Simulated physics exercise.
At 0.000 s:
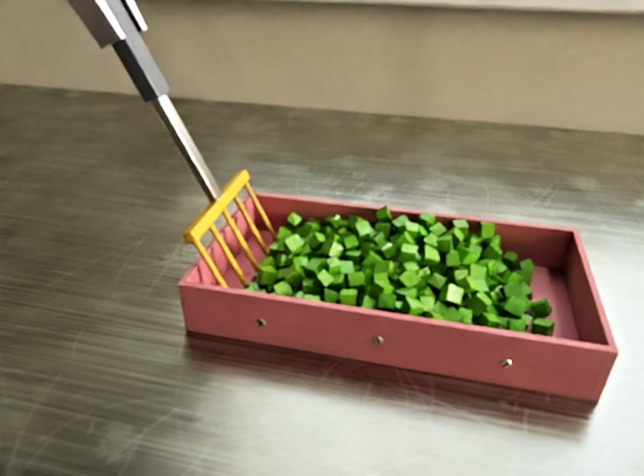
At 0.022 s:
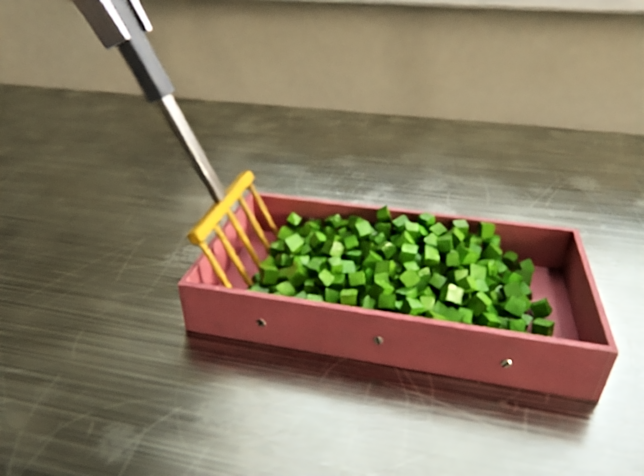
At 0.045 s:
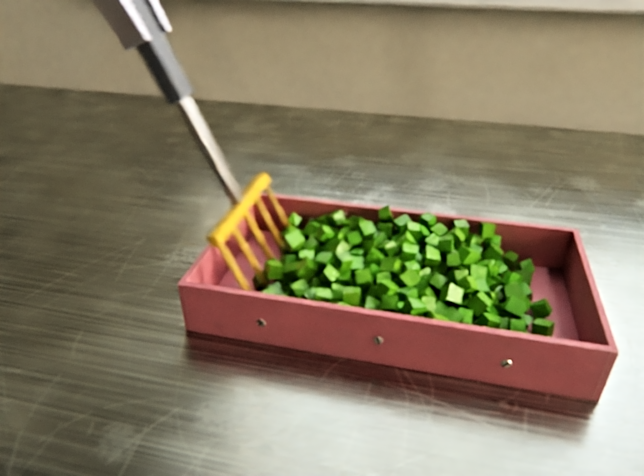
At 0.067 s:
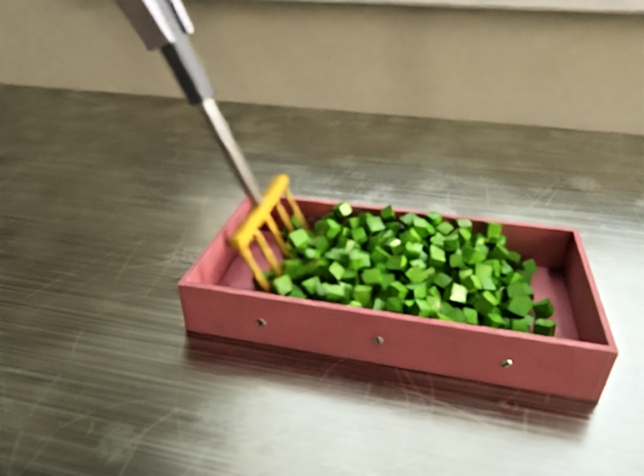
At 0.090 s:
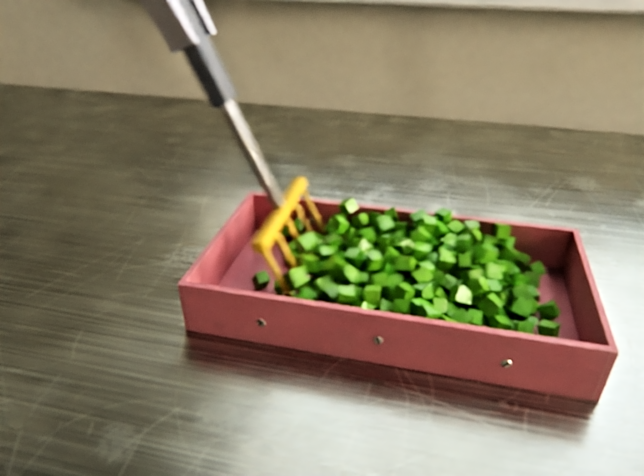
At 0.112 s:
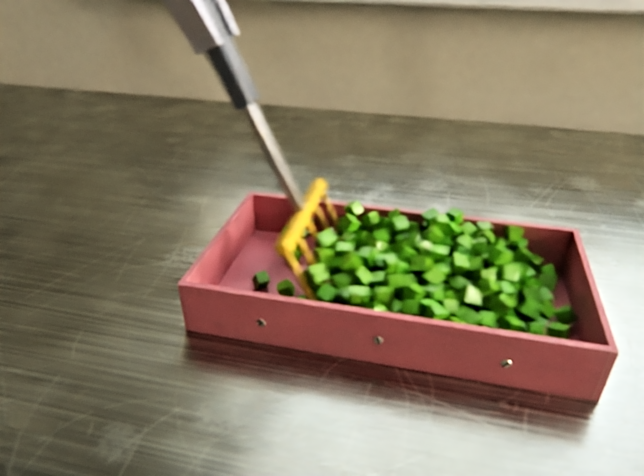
To begin with, a robot arm holds a yellow comb at the left end of a long pink tin heaped with green vegetable dice. The comb then moves steadily right through the tin, pushing the near dice along and packing the heap rightward, while a couple of dice stay behind on the bared floor.
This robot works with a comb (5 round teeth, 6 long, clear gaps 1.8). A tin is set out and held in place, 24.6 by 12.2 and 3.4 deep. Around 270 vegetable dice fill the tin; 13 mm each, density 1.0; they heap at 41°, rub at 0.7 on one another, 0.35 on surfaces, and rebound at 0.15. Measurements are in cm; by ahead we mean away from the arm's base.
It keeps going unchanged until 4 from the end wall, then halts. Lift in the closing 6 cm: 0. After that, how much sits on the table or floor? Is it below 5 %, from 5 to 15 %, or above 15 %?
Above 15 %.
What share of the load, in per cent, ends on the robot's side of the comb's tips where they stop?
Roughly 35 %.
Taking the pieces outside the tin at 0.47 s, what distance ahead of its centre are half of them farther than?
16 cm or so.
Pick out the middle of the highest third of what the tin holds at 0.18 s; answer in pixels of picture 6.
Centre of upper third: Approx. (448, 252) px.
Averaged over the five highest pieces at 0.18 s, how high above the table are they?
I'd say close to 6 cm.
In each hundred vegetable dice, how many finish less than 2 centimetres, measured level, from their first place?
About 5 %.
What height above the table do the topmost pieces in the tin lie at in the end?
5.5 cm, give or take.
By 0.18 s, sloping 65°, highest piece 6 above the table; 267 in the tin.
By 0.24 s, sloping 65°, highest piece 10 above the table; 263 in the tin, 4 in flight or on the tool.
By 0.47 s, sloping 65°, highest piece 6 above the table; 182 in the tin, 75 on the table or floor, 10 in flight or on the tool.
By 1.17 s, sloping 65°, highest piece 5 above the table; 181 in the tin, 85 on the table or floor, 1 in flight or on the tool.
Final count, 181 in the tin, 85 on the table or floor, 1 in flight or on the tool. That is 32 % on the table or floor.
